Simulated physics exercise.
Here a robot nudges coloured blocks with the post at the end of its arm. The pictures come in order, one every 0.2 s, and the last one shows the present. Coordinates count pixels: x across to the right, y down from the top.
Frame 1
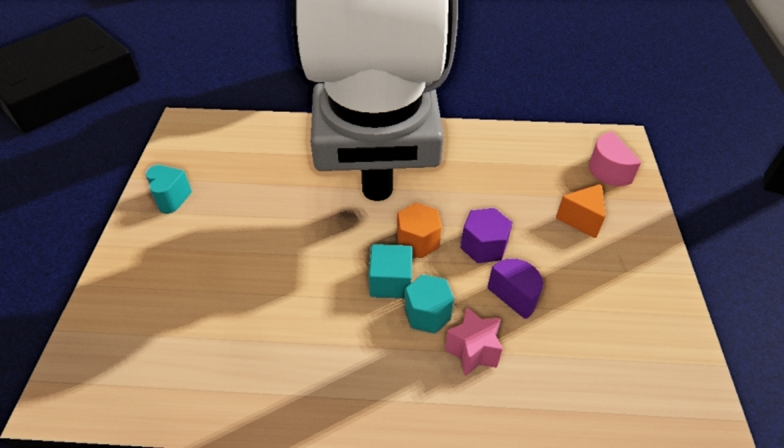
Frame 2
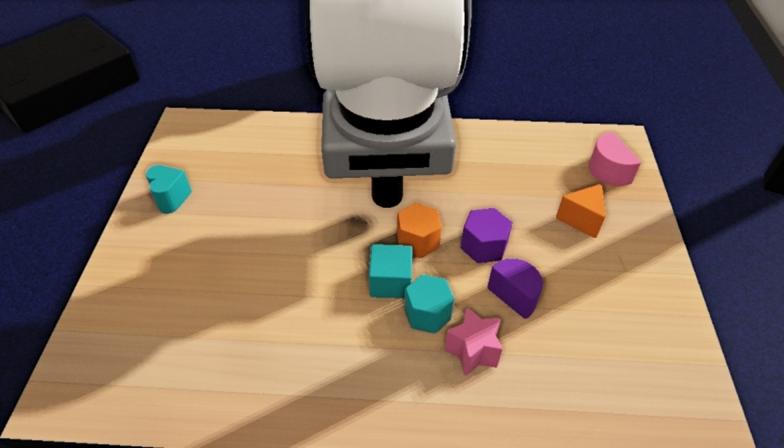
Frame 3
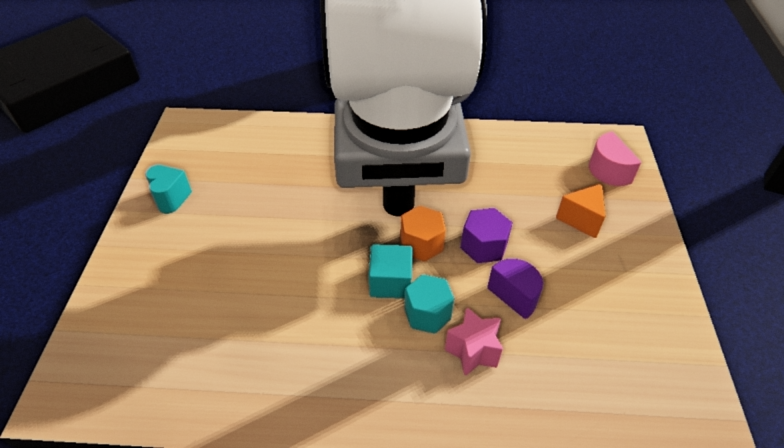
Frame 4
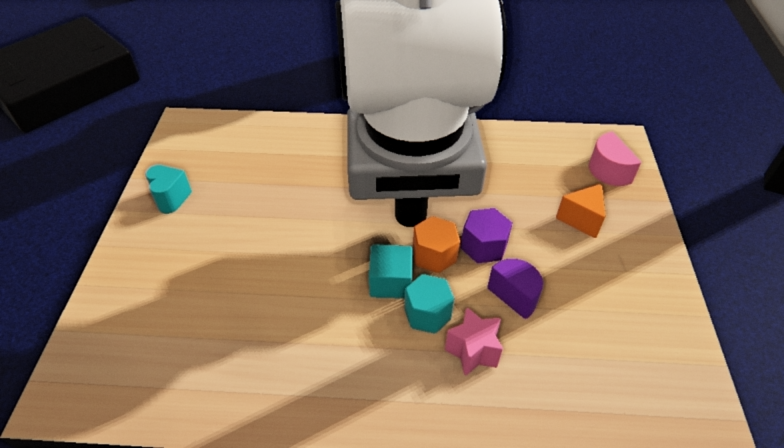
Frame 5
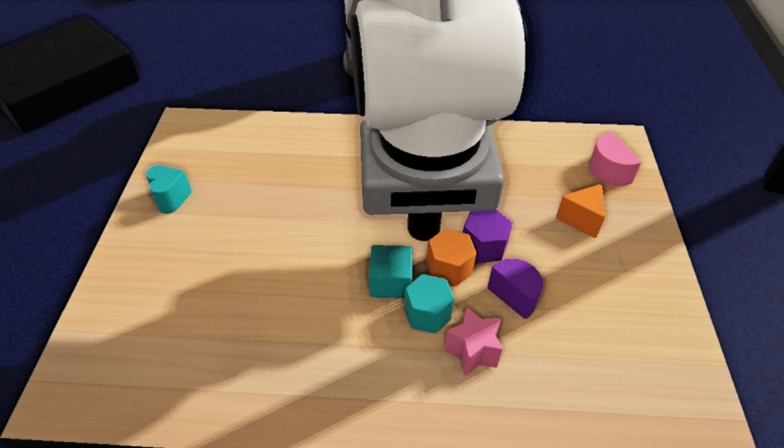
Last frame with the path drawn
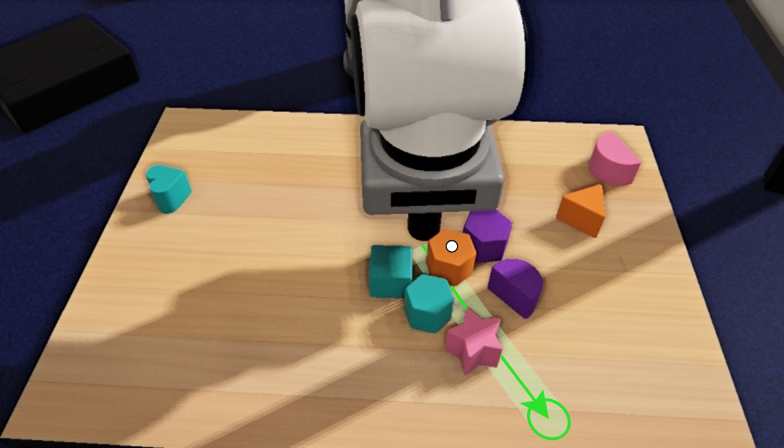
We see a robot arm above a wooden table of coloured blocks; its post moves down and to the right, nudging the orange six-sided block a short way between the turquoise and purple blocks, while the pink star stays still.
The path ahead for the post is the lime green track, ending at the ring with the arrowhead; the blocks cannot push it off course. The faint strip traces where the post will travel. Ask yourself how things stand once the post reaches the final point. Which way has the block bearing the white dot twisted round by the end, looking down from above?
Watching from overhead, you'd notice the block bearing the white dot rotating counter-clockwise.
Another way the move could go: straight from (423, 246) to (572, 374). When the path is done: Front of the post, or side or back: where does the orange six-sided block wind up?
I expect it to be in front.
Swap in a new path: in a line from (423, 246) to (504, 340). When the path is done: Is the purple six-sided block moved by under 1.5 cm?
Yes - that is the case.
The line goes straight from (423, 246) to (549, 419); the dot is on the orange six-sided block.
The first path, step by step. One third of the way, post at (460, 281); turquoise six-sided block at (431, 298), turned 20° clockwise; orange six-sided block at (496, 298); purple D-shaped block at (547, 289), turned 55° anticlockwise.
Two thirds of the way, post at (504, 341); turquoise six-sided block at (434, 304), turned 40° clockwise; orange six-sided block at (551, 349), turned 45° anticlockwise; pink star at (490, 366), turned 80° clockwise; purple D-shaped block at (554, 293), turned 85° anticlockwise.
At the end, post at (555, 406); turquoise six-sided block at (434, 304), turned 40° clockwise; orange six-sided block at (596, 379), turned 120° anticlockwise; pink star at (497, 385), turned 130° clockwise; purple six-sided block unmoved; purple D-shaped block at (554, 293), turned 85° anticlockwise.
